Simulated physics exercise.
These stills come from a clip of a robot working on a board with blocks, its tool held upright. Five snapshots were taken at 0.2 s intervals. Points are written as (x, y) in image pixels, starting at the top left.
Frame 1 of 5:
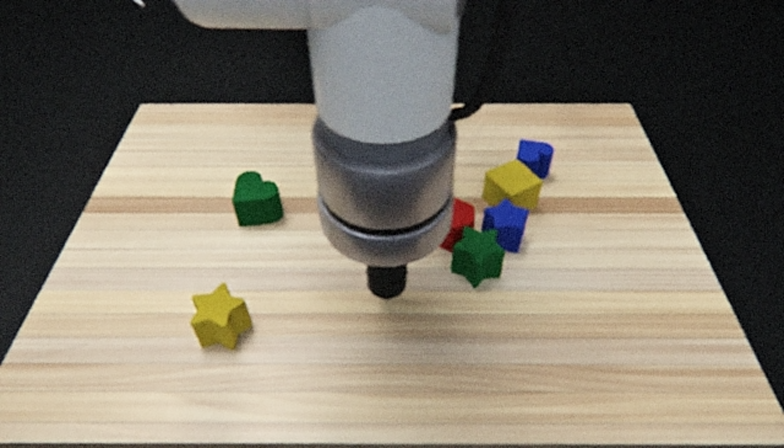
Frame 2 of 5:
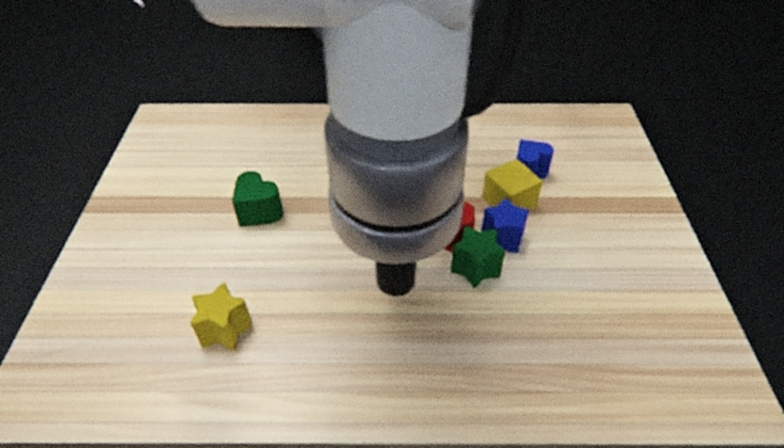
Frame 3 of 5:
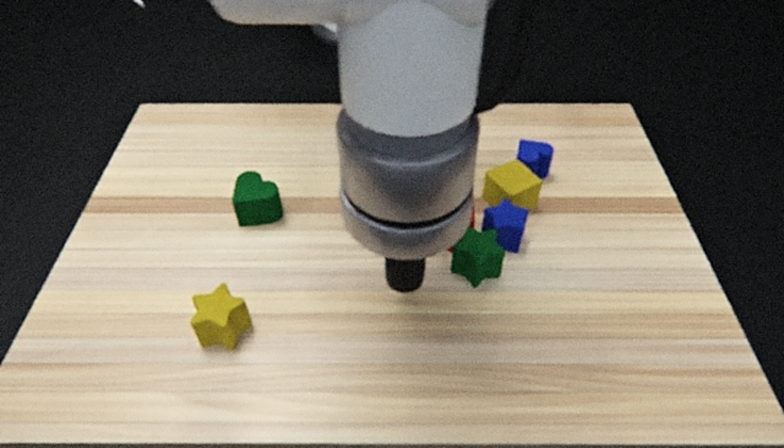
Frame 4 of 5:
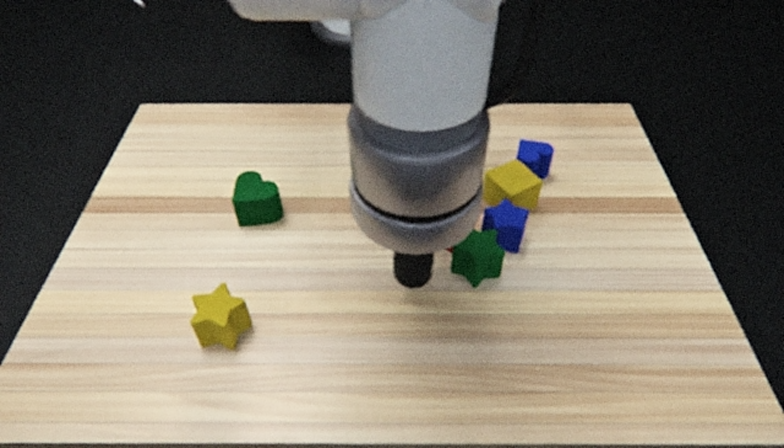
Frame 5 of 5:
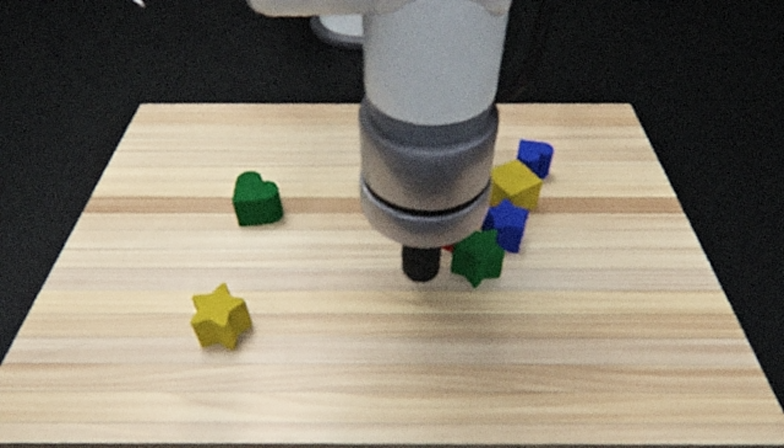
A robotic arm with a dark cylindrical tip moves slightly rightward and a little away over a wooden board, passing in front of a red block beside a green star, while the scattered blue, yellow, green and red blocks stay essentially still.
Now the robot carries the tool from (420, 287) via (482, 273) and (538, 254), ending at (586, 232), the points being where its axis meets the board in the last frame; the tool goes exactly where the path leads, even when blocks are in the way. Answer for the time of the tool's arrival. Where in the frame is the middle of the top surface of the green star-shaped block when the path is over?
Expect it around (625, 198).
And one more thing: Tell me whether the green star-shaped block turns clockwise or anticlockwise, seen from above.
The turn is clockwise.
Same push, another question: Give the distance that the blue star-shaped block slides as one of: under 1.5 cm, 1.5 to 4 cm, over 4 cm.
It ends over 4 cm away.
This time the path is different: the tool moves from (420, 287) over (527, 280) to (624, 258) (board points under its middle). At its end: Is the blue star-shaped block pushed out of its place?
I expect so.
The first path, step by step. One third of the way, tool at (486, 255); green star-shaped block at (516, 234), turned 15° clockwise; blue star-shaped block at (519, 206), turned 35° anticlockwise.
Two thirds of the way, tool at (544, 236); green star-shaped block at (576, 219), turned 20° clockwise; blue star-shaped block at (549, 193), turned 110° anticlockwise; yellow square block at (514, 172).
At the end, tool at (593, 214); red hexagonal block still; green star-shaped block at (625, 198), turned 25° clockwise; blue star-shaped block at (550, 193), turned 110° anticlockwise; yellow square block at (514, 172).
